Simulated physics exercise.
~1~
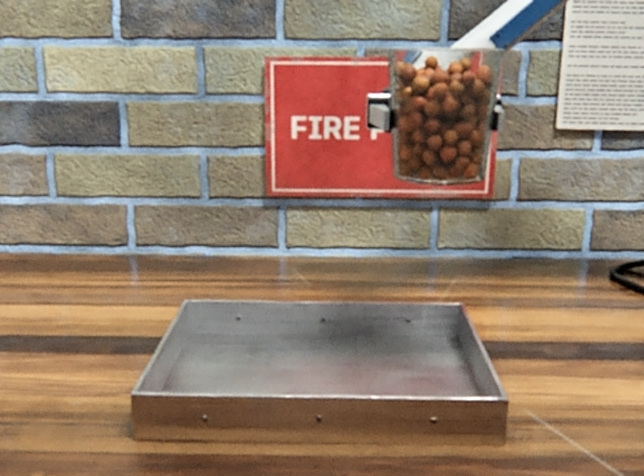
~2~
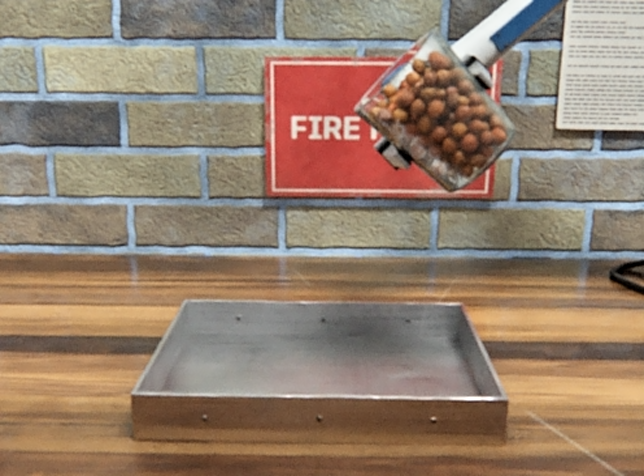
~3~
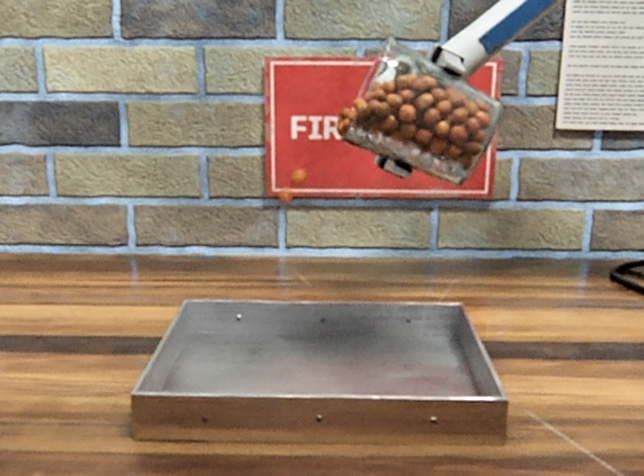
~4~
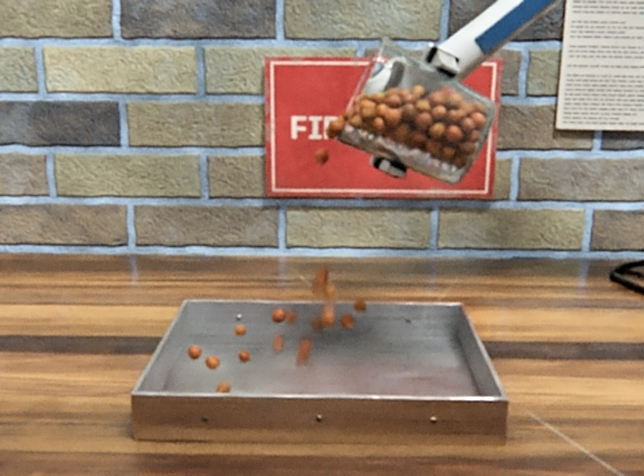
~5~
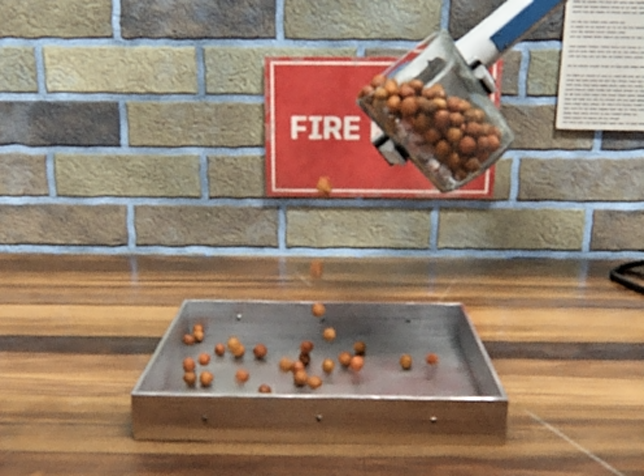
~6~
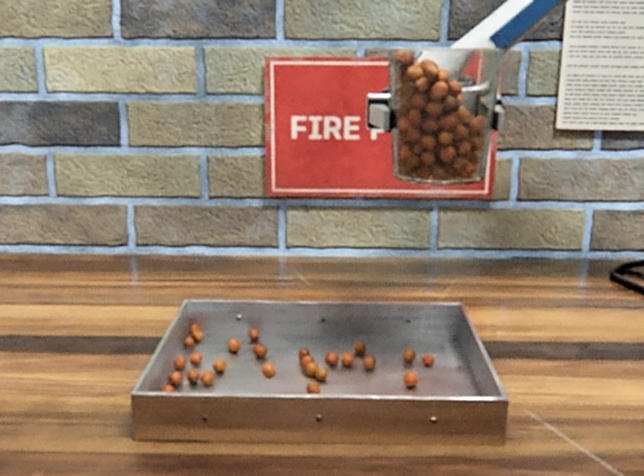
A robot arm tipped a clear beaker of hazelnuts to the left over a shallow metal tray, spilling some that bounced and scattered across it, then turned the beaker upright again, with most of the nuts still inside and the rest lying in the tray.
